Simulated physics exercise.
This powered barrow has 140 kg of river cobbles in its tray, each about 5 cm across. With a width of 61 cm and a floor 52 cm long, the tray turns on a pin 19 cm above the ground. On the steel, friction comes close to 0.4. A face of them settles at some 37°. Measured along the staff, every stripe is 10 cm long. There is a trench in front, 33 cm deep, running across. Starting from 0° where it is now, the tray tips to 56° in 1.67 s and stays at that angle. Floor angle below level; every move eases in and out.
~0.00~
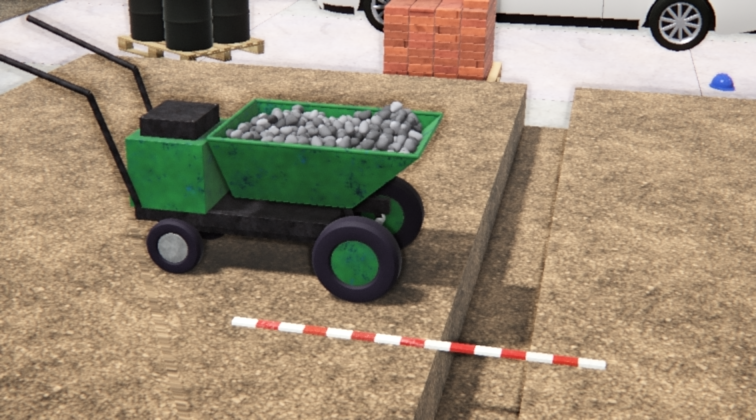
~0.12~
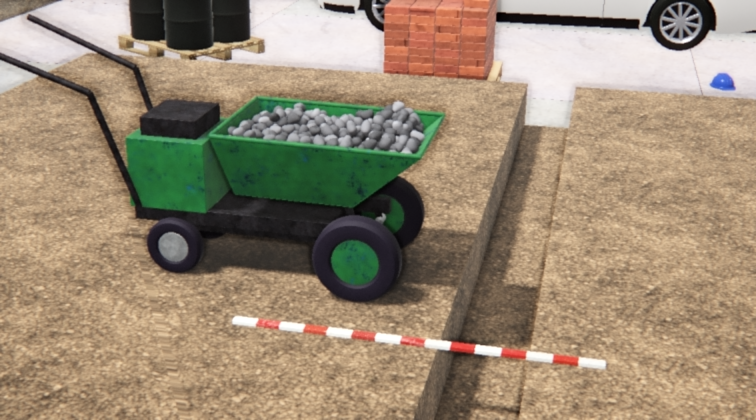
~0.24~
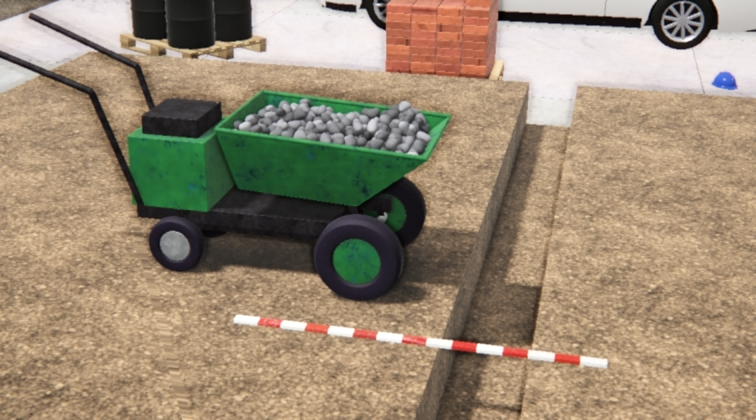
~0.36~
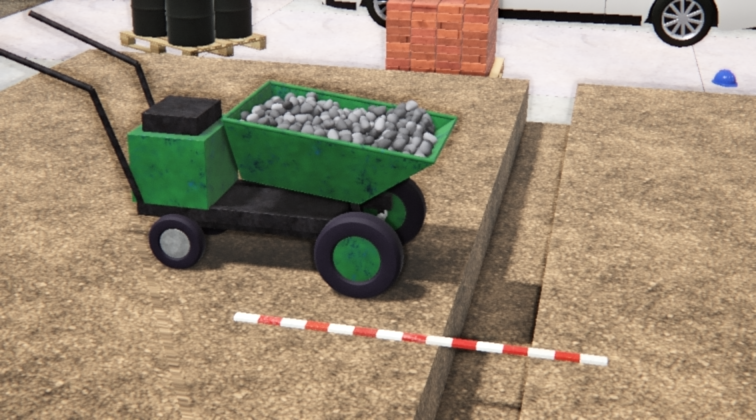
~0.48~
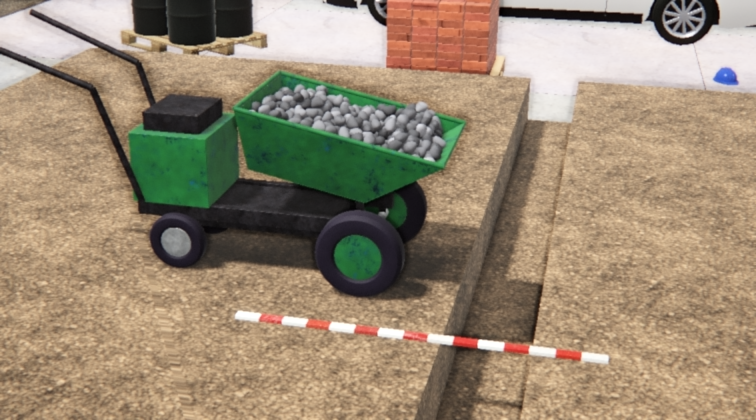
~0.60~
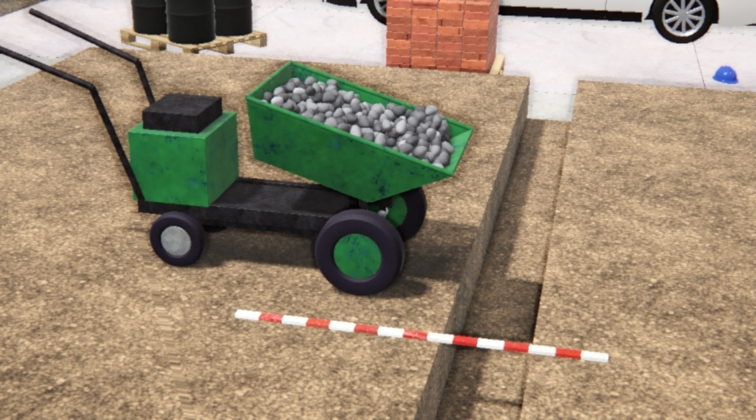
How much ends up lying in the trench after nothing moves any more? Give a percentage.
A share of about 74 per cent.
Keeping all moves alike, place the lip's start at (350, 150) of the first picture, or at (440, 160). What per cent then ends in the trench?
Near 85 and near 60 percent.
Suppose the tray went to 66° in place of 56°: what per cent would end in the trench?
About 70 per cent would end up in the trench.
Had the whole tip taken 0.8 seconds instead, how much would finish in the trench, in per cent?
About 65%.
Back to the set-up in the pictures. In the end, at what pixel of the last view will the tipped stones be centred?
(520, 325).
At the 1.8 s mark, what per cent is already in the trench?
Close to 20 per cent at that time.
After 1.2 s the floor is at 47°; 100 % in the tray; the foremost stones are at (505, 193).
After 1.8 s the floor is at 56°; 71 % in the tray, 22 % in the trench, 7 % past the trench; the foremost stones are at (577, 288).
After 2.1 s the floor is at 56°; 42 % in the tray, 36 % in the trench, 22 % past the trench; the foremost stones are at (648, 301).
After 4.1 s the floor is at 56°; 1 % in the tray, 74 % in the trench, 25 % past the trench; the foremost stones are at (700, 306).
